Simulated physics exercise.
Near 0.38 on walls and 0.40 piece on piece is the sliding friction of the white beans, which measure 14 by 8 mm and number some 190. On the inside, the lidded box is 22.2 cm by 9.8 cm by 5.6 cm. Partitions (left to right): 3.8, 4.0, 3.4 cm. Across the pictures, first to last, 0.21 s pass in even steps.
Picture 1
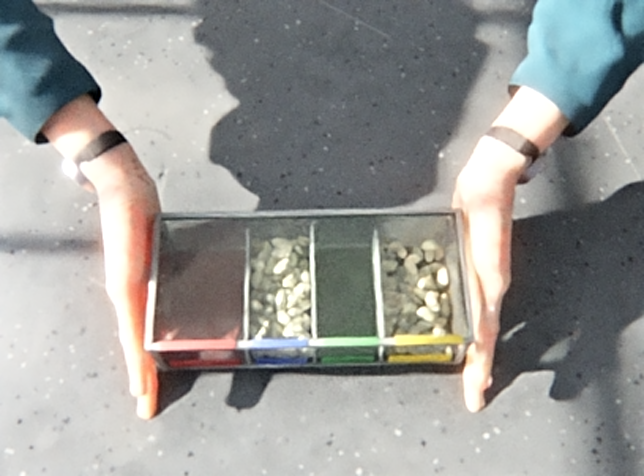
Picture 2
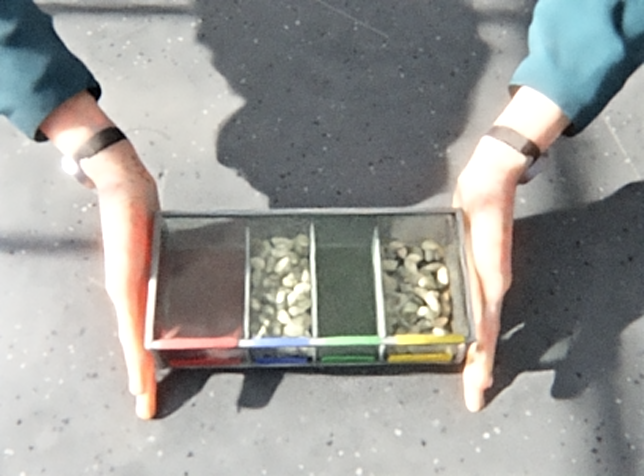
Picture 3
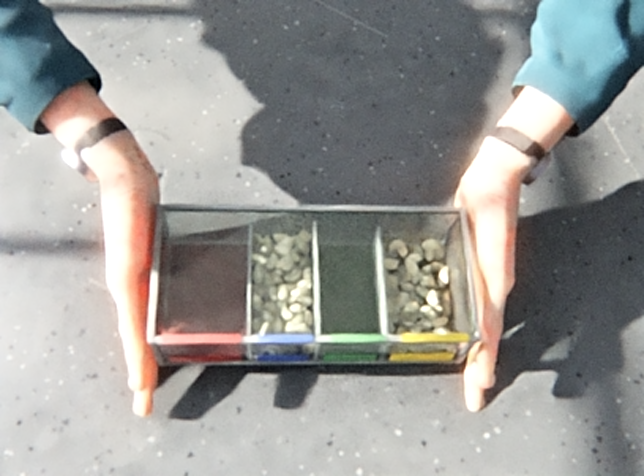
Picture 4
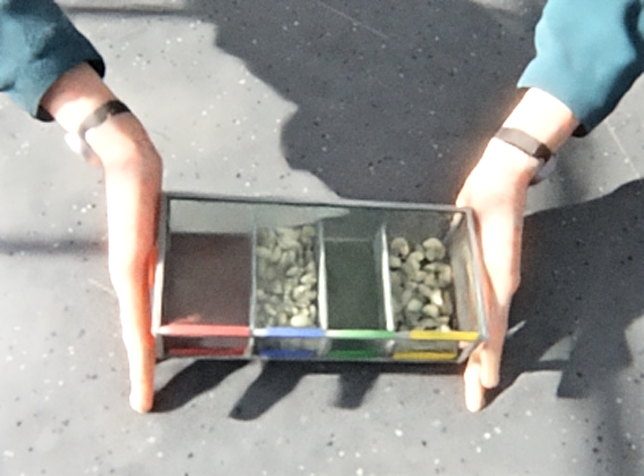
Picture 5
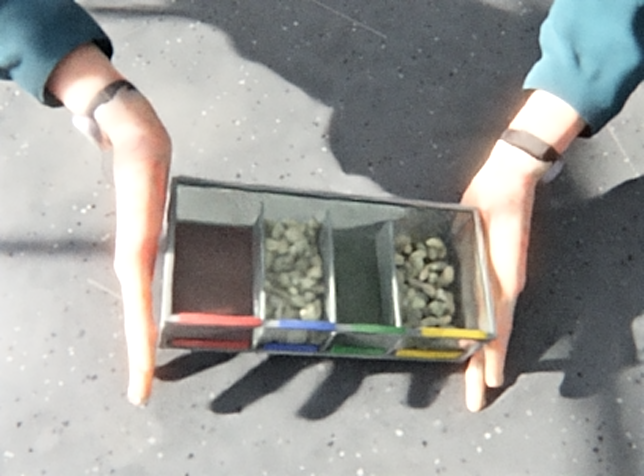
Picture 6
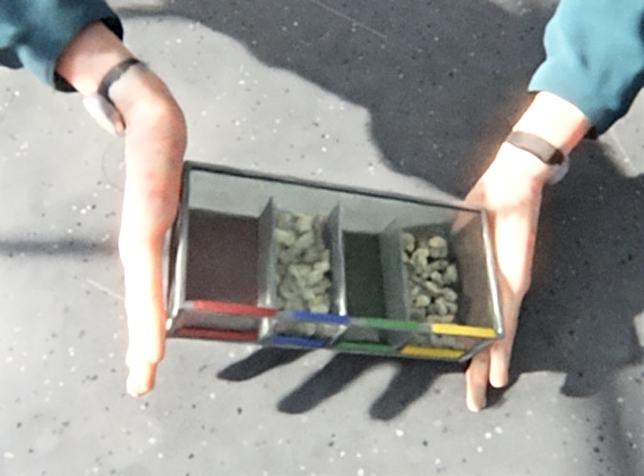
Two hands held a clear box with four color-edged compartments, pale pebble-like pieces filling the blue and yellow ones, then gradually raised its left side until the box slanted down to the right.
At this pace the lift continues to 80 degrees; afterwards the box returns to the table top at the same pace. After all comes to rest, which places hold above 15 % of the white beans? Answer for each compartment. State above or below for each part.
Red compartment: Below. Blue compartment: Above. Green compartment: Below. Yellow compartment: Above.
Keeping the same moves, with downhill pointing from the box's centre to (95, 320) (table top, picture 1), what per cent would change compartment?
I'd say close to 35 %.
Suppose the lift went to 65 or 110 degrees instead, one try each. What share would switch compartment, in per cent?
Around 5 and 25 in a hundred, respectively.
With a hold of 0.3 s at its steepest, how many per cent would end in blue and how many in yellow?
Blue keeps 45% and yellow keeps 55%.
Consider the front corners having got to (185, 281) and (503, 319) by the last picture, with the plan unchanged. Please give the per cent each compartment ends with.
Red 0 %, blue 55 %, green 5 %, yellow 45 %.
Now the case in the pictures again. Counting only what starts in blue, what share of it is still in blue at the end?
Around 80 percent stays put.
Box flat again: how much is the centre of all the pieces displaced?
2.0 cm, roughly.
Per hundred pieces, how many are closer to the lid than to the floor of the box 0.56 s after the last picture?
Roughly 30 per cent.
Then, 0.56 s after the last picture, tilt 79 degrees; blue 55 %, green 5 %, yellow 40 %.
Then, 0.94 s after the last picture, tilt 33 degrees; blue 45 %, green 5 %, yellow 50 %.
Then, 1.40 s after the last picture, tilt 0 degrees; blue 45 %, green 5 %, yellow 50 %.
In the end, red 0 %, blue 45 %, green 5 %, yellow 50 %.
